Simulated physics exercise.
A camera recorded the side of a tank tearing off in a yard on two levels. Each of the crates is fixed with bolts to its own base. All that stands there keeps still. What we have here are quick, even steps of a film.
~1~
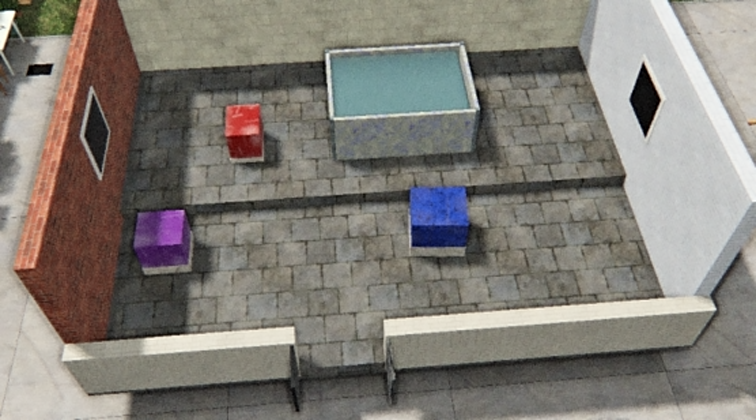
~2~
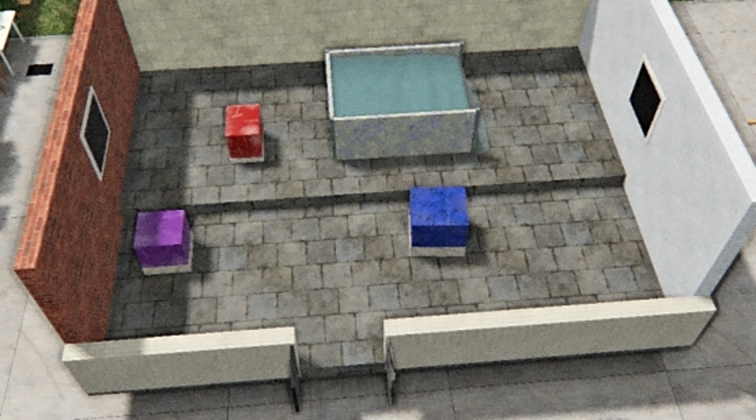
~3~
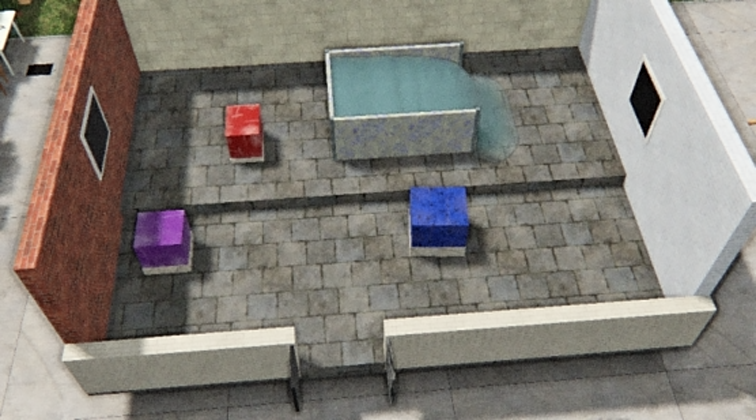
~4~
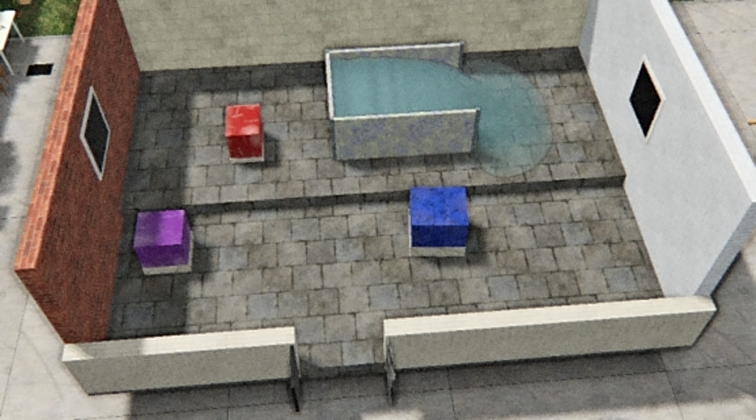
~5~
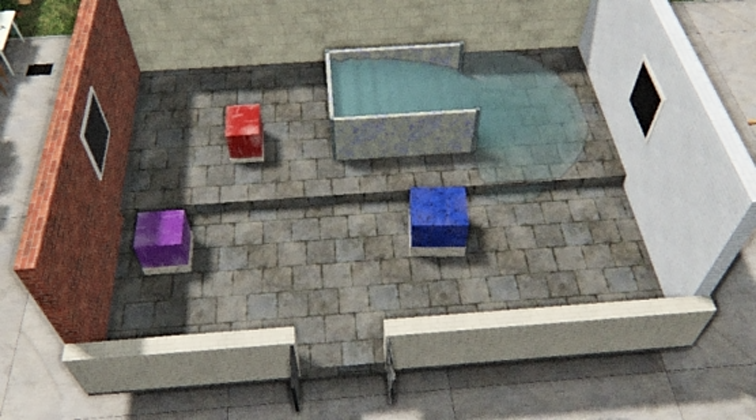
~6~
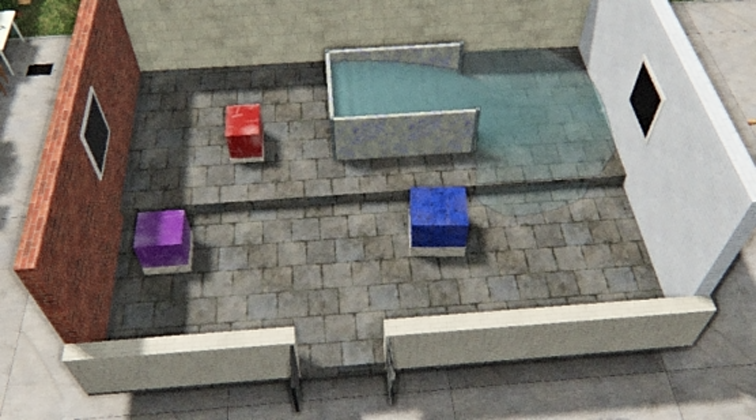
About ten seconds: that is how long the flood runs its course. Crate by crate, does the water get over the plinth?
Purple crate: Touched; blue crate: Untouched; red crate: Untouched.
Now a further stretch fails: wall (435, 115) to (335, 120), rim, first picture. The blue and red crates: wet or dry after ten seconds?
The blue crate is flooded, the red crate is left dry.
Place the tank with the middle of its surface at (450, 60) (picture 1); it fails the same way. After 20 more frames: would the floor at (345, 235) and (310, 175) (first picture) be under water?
First point untouched, second point untouched.
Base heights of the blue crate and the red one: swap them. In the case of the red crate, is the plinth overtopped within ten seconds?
Swap them and red avoids the flood.
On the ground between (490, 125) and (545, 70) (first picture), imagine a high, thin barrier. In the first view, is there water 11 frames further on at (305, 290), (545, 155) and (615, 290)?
One by one: Spared, soaked, soaked.
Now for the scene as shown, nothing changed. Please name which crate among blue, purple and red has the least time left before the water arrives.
Simply the blue one.
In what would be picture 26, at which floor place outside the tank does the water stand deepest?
Deepest point: About (665, 313).
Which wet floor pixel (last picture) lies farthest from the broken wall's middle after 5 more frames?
Somewhere near (643, 252).
A moment on, water covers 20 % of the floor; the purple crate not reached, the blue crate not reached, the red crate not reached.
Next, water covers 25 % of the floor; the purple crate not reached, the blue crate not reached, the red crate not reached.
Then, water covers 40 % of the floor; the purple crate not reached, the blue crate not reached, the red crate not reached.
Later, water covers 80 % of the floor; the purple crate water round its plinth, the blue crate water round its plinth, the red crate water round its plinth.
In the end, water covers 90 % of the floor; the purple crate was topped, the blue crate stayed above the water, the red crate stayed above the water.
